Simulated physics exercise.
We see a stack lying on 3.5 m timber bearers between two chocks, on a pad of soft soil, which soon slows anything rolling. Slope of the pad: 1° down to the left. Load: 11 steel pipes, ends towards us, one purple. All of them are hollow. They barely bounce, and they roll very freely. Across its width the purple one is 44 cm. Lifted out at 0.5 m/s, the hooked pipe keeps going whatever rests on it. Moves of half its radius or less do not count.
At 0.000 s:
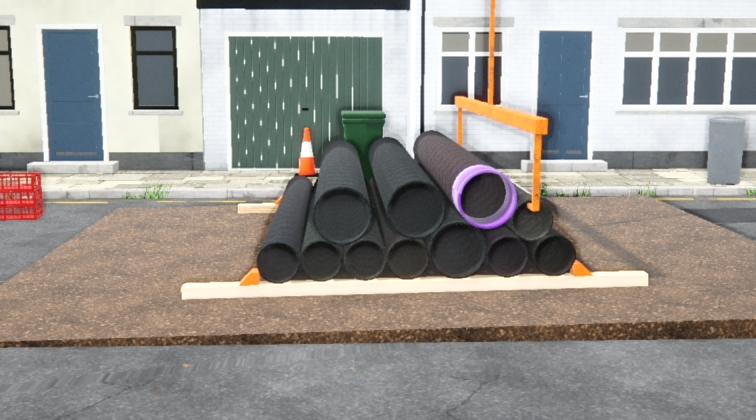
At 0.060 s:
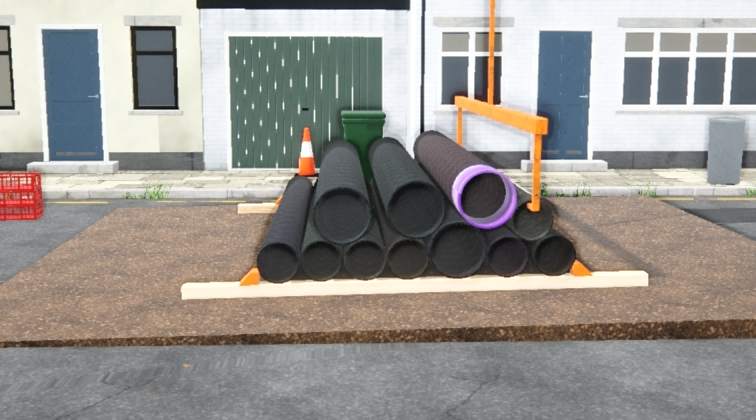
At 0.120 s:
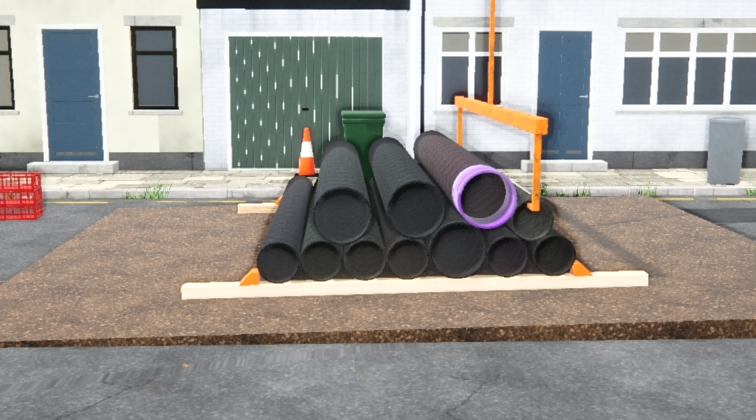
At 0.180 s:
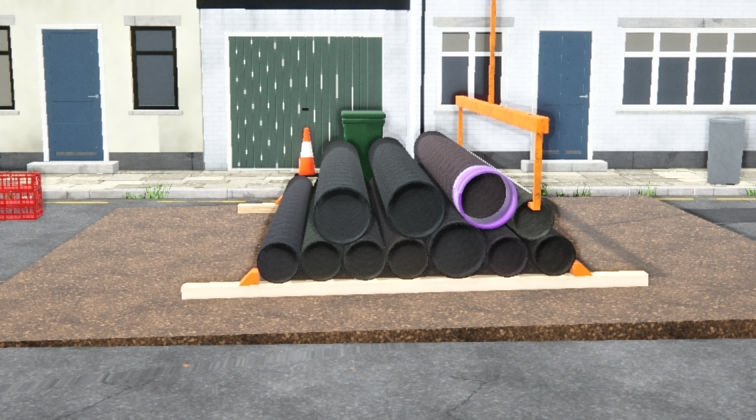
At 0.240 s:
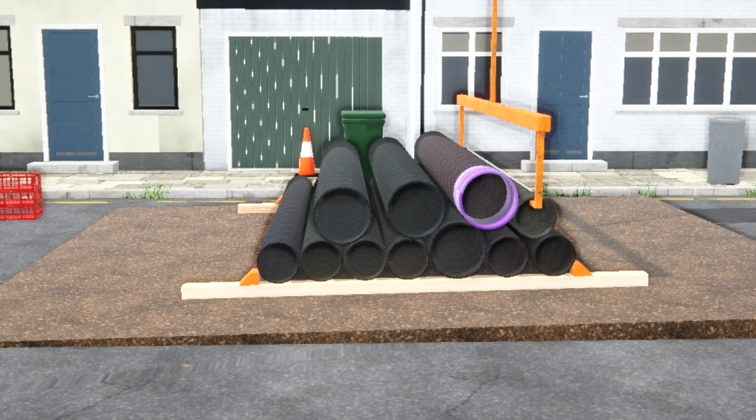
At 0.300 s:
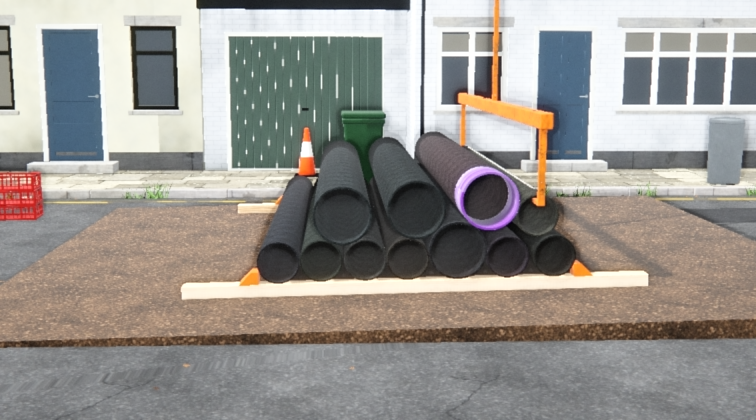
At first, a stack of hollow black pipes, one with a purple rim, rests between orange chocks on brown ground, with an orange lifting frame at its upper right. The frame then shifts very slightly to the right, and the pipe it holds barely rises, while the rest show no clear movement.
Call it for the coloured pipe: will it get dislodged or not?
My call: It will.
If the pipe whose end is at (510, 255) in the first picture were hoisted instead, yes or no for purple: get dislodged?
Lab note: In that case, purple - yes, it would.
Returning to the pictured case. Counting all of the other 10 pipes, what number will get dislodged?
The number is exactly 1.
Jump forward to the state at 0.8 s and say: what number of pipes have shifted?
The count by then is 1.
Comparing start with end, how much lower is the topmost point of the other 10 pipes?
About 10 cm.
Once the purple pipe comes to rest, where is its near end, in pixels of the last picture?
(530, 211), roughly.
Then, 0.6 s in, purple is 12 cm further right and 6 cm lower; 1 of the other 10 has shifted.
Then, 0.8 s in, purple is 19 cm further right and 6 cm lower; 1 of the other 10 has shifted.
In the end (3.9 s), purple is 32 cm further right and 9 cm lower; 1 of the other 10 has shifted.
